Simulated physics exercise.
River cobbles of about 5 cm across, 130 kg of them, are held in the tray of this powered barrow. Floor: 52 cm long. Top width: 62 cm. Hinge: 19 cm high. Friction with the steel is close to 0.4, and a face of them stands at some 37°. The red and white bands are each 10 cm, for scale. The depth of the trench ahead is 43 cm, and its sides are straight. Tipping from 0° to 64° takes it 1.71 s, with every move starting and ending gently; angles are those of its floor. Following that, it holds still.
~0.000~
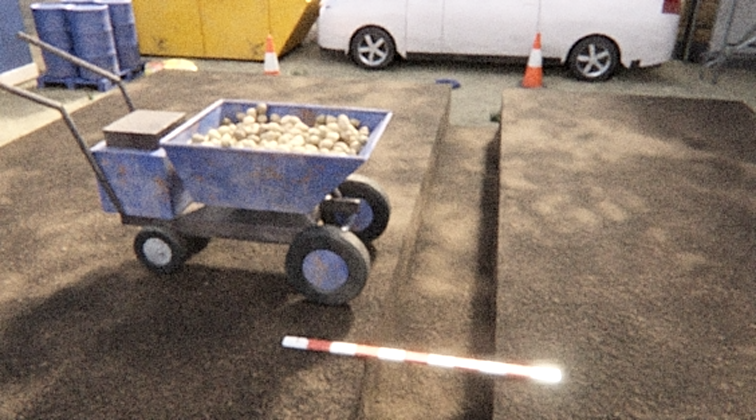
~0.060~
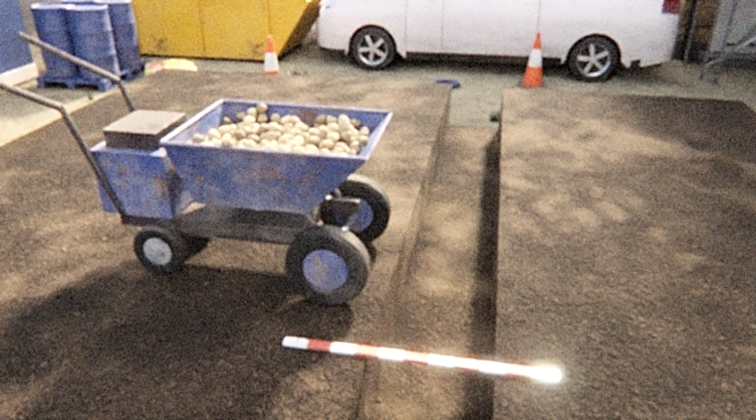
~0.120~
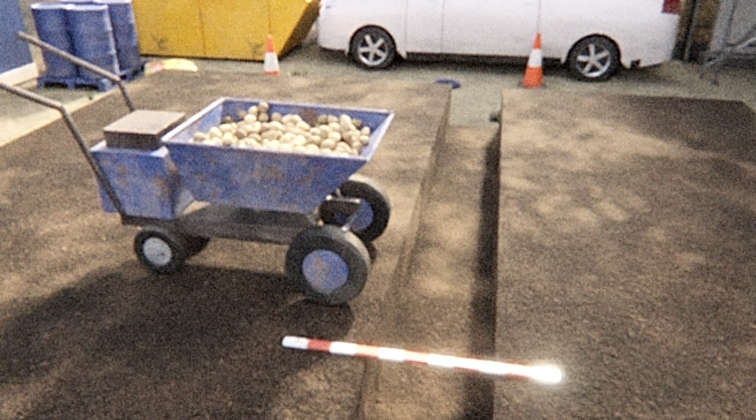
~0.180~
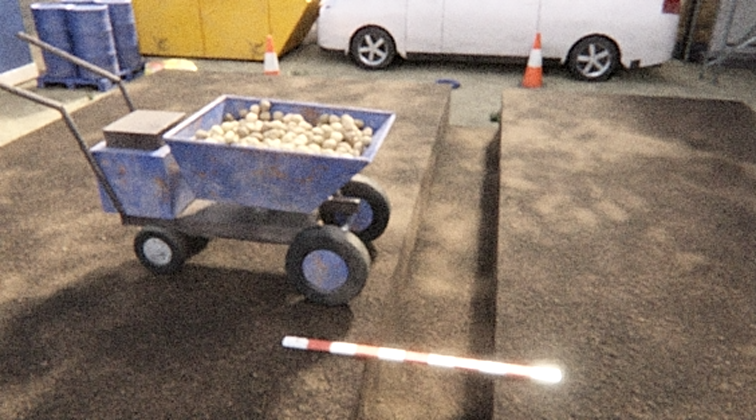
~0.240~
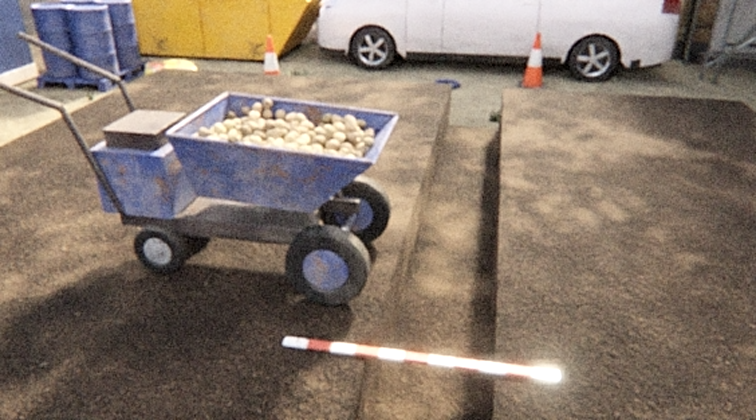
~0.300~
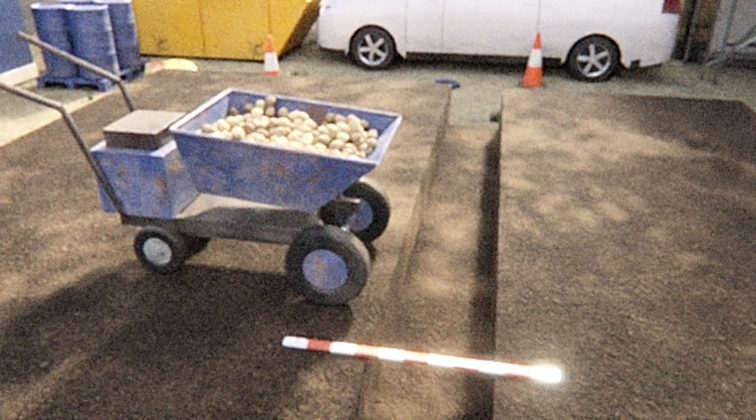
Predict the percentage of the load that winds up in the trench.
My prediction is about 64 per cent.
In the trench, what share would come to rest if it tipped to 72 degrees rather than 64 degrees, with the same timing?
In that case some 55 per cent.
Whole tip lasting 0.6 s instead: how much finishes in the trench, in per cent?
In that case some 40 per cent.
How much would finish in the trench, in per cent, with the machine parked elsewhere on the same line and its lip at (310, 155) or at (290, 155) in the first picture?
From the first place around 100 per cent, from the other around 100.
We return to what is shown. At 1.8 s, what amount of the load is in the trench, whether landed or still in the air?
Something like 20 in a hundred.
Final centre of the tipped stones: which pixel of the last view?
(478, 339).
After 1.3 s the floor is at 54°; 100 % in the tray; the foremost stones are at (454, 219).
After 1.8 s the floor is at 64°; 61 % in the tray, 22 % in the trench, 17 % past the trench; the foremost stones are at (559, 286).
After 2.2 s the floor is at 64°; 33 % in the tray, 33 % in the trench, 34 % past the trench; the foremost stones are at (637, 293).
After 4.1 s the floor is at 64°; 0 % in the tray, 64 % in the trench, 36 % past the trench; the foremost stones are at (690, 300).
